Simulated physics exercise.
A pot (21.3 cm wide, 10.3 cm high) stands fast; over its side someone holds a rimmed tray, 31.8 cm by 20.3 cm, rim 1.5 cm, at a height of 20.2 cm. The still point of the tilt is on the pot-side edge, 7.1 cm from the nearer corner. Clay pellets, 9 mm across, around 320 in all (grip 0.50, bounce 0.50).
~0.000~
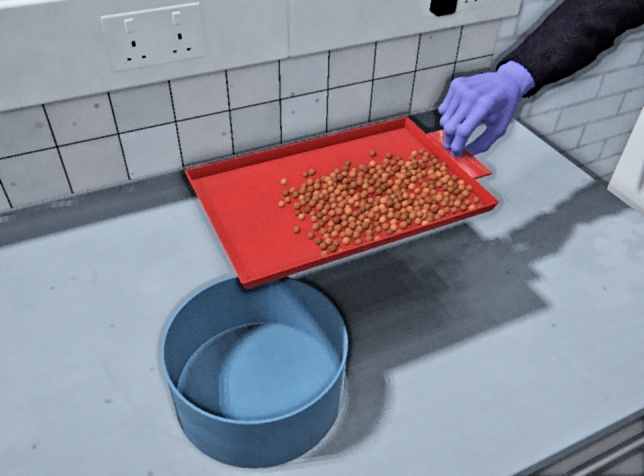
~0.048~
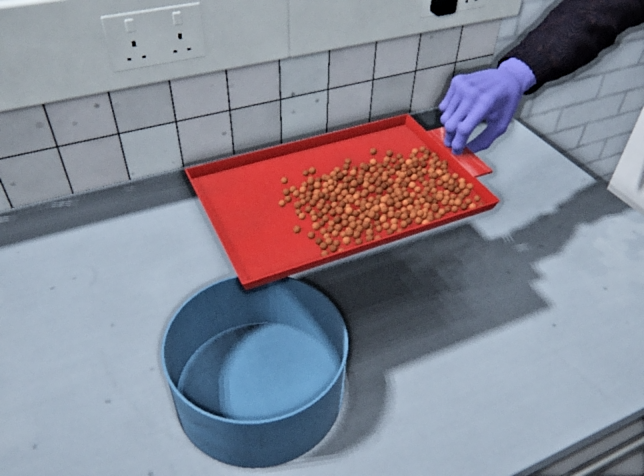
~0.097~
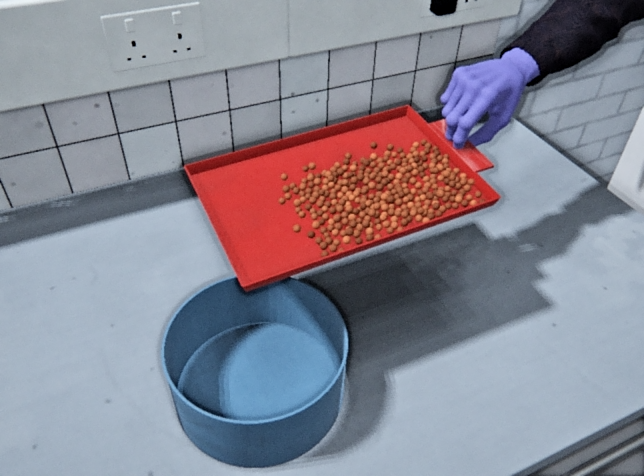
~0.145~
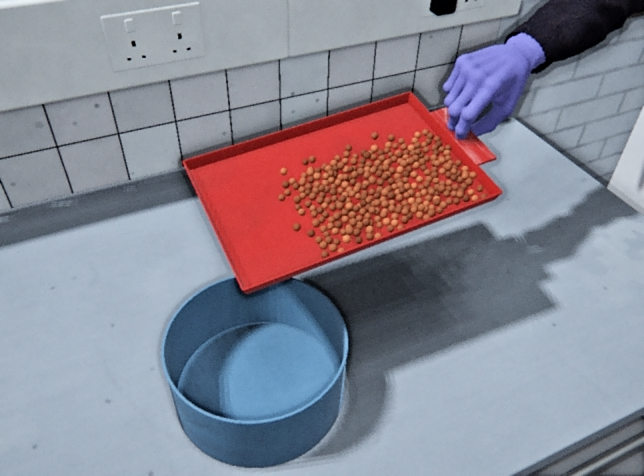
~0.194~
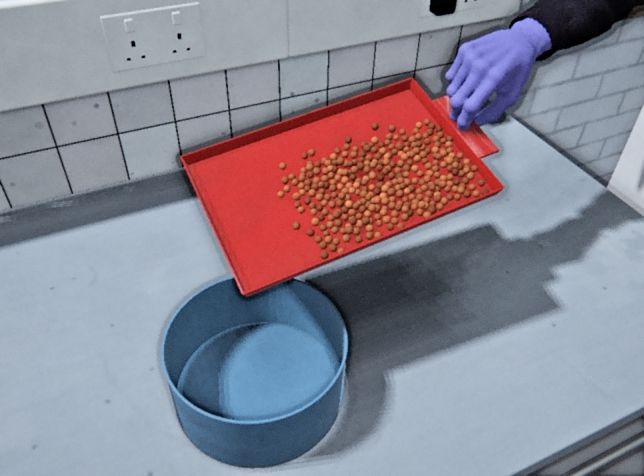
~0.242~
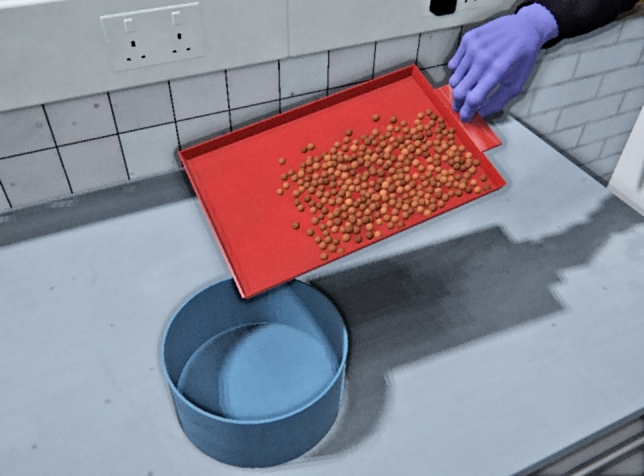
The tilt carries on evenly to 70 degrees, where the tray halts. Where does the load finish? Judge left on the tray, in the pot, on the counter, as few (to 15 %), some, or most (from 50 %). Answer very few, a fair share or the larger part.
Tray a fair share, pot the larger part, counter very few.
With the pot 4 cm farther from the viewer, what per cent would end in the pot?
In that case some 60 per cent.
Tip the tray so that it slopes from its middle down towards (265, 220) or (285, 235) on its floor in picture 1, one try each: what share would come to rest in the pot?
About 35 and 80 per cent.
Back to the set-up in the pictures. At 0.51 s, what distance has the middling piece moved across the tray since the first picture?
Roughly 3 cm.
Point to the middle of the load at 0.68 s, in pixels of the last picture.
Near (354, 219).
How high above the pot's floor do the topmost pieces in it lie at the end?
Some 2.0 cm.
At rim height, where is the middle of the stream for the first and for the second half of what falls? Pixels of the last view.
First near (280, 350), later near (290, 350).
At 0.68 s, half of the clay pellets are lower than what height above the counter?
About 24 cm.
After 0.51 s, tilt 44 degrees; the tray holds 100 %, the pot 0 %.
After 0.68 s, tilt 61 degrees; the tray holds 100 %, the pot 0 %.
Then, at 0.98 s, tilt 70 degrees; the tray holds 60 %, the pot 25 %.
By 2.4 s all is still; tray 25 %, pot 65 %, counter 10 %.
